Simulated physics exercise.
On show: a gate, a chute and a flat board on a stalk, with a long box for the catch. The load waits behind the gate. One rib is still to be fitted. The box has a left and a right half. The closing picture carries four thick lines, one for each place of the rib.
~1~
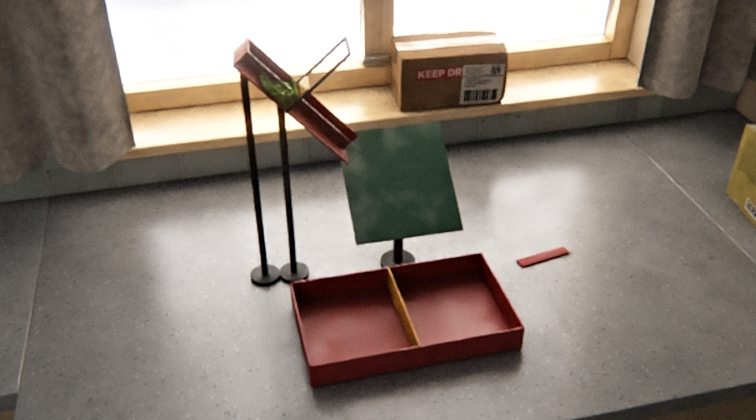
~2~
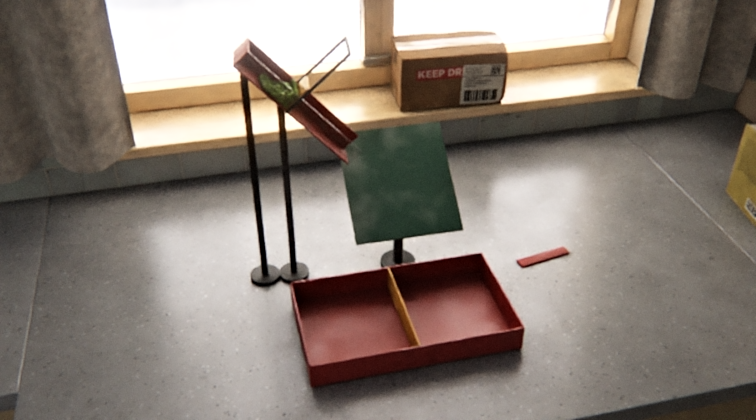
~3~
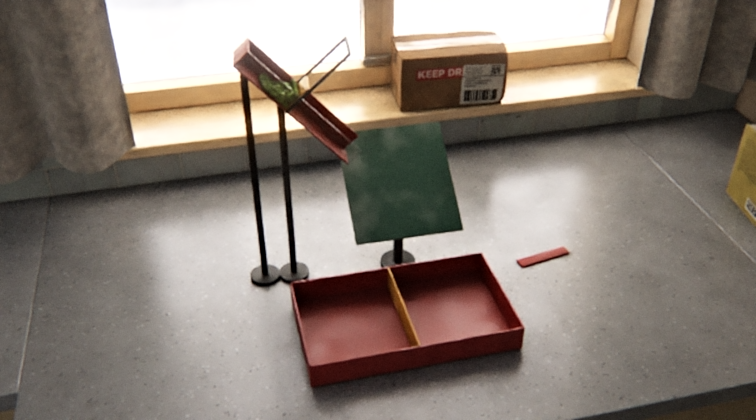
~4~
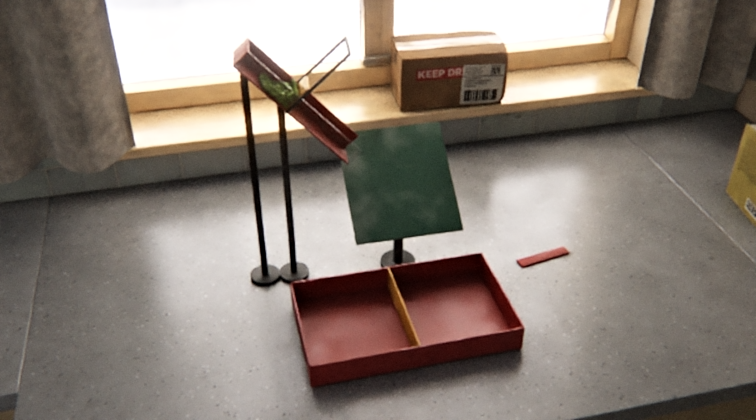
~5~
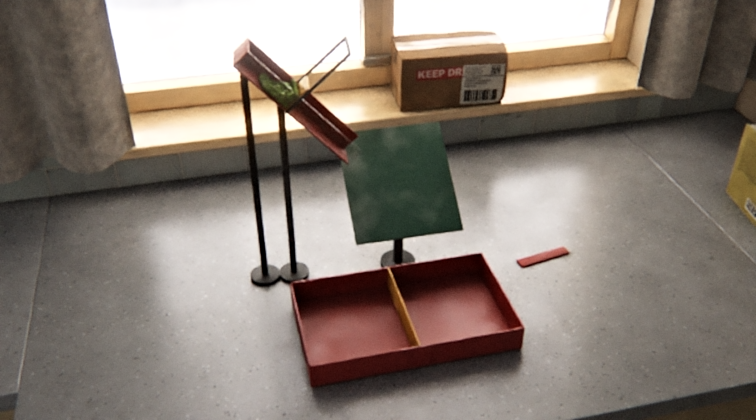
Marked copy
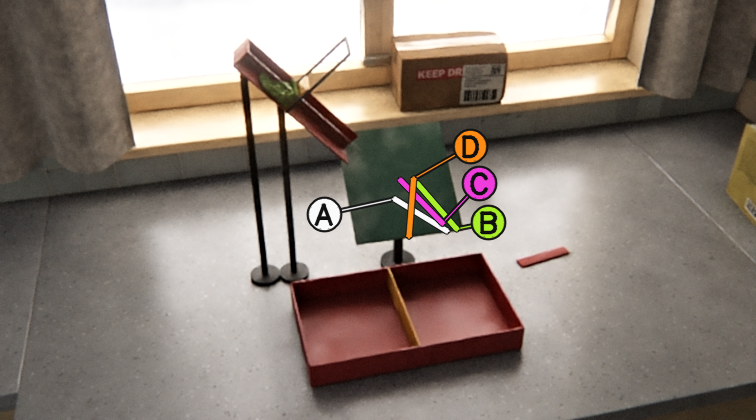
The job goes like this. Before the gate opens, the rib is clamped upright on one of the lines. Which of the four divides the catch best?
Choose D.
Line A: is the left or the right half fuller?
Right.
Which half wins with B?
Right.
On the marked copy, line A from (394, 198) to (446, 230); line B from (417, 183) to (456, 228); line C from (400, 180) to (442, 223); line D from (413, 178) to (409, 236).
If A is chosen, of what is caught, only a few in the left half, all but a few in the right.
If B is chosen, of what is caught, a small share in the left half, all but a few in the right.
If C is chosen, of what is caught, a small share in the left half, the bulk in the right.
If D is chosen, of what is caught, close to half in the left half, close to half in the right.
